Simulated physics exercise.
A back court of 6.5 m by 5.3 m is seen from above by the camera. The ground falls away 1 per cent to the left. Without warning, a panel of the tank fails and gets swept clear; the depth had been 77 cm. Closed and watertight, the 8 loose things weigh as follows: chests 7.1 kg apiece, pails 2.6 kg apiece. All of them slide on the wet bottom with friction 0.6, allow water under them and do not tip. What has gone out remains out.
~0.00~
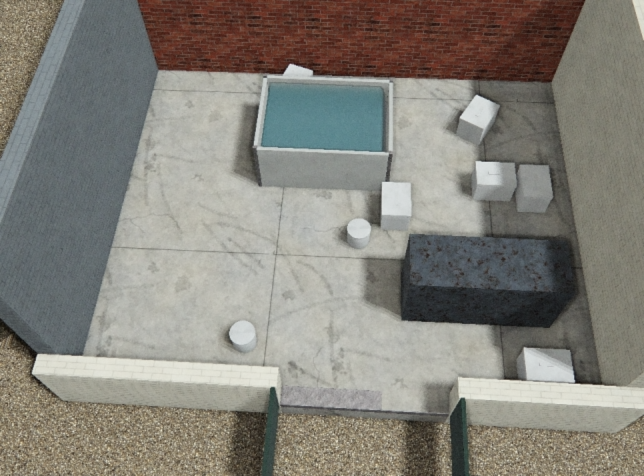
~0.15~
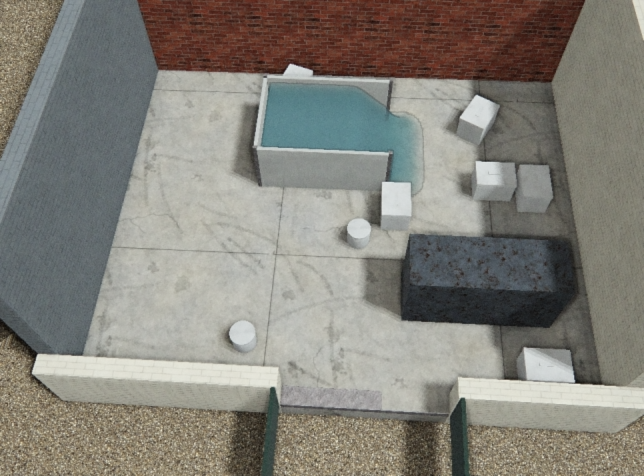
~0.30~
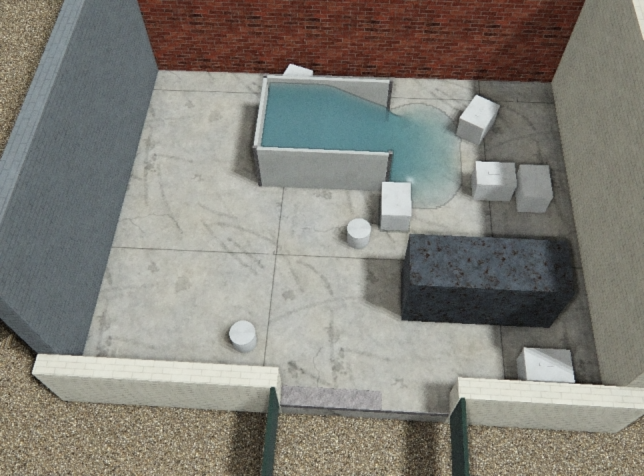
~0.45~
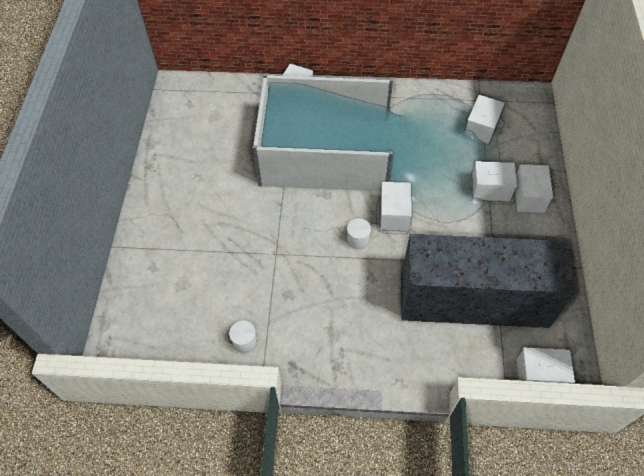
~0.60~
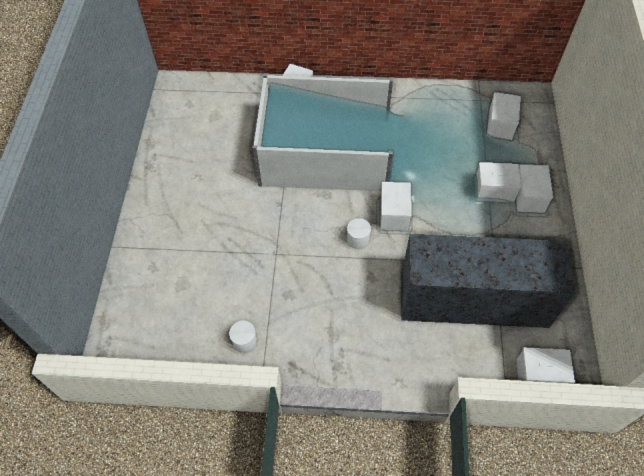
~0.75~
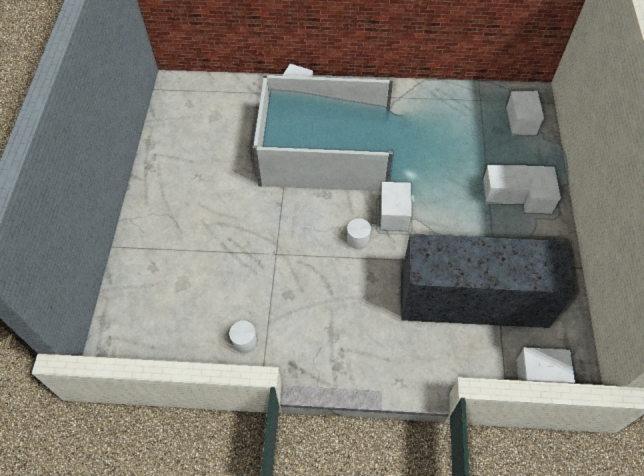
Teal water pouring from the right side of a tank, spreading across a walled concrete court and pushing pale blocks rightward.
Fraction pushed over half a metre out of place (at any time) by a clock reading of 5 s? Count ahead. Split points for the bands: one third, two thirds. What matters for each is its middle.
My call: Two thirds or more.
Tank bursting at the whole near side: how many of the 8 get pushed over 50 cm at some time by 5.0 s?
4.
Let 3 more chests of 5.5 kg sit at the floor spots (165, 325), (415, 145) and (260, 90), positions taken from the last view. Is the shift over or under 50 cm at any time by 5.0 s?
Check, in order - not exceeded, exceeded, exceeded.
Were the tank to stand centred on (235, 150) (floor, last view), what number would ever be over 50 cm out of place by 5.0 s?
Then 6 of them would.
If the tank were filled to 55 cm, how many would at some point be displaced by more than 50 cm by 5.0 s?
The count would be 4.
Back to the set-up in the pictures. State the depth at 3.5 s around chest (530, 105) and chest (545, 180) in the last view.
Depths: Near 15 cm, then near 15 cm.
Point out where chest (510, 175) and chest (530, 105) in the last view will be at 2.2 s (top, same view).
Estimated pixels: (538, 232) and (543, 81).
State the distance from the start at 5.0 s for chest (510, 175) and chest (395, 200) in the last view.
Shifts in order: 350 cm; 80 cm.
After 1.1 s 2 of 8 are over 50 cm from their spots; 3 afloat.
After 2.2 s 3 of 8 are over 50 cm from their spots; 3 afloat.
After 3.5 s 3 of 8 are over 50 cm from their spots; 4 afloat.
After 5.0 s 8 of 8 are over 50 cm from their spots, and 8 have been at some point; 5 afloat.
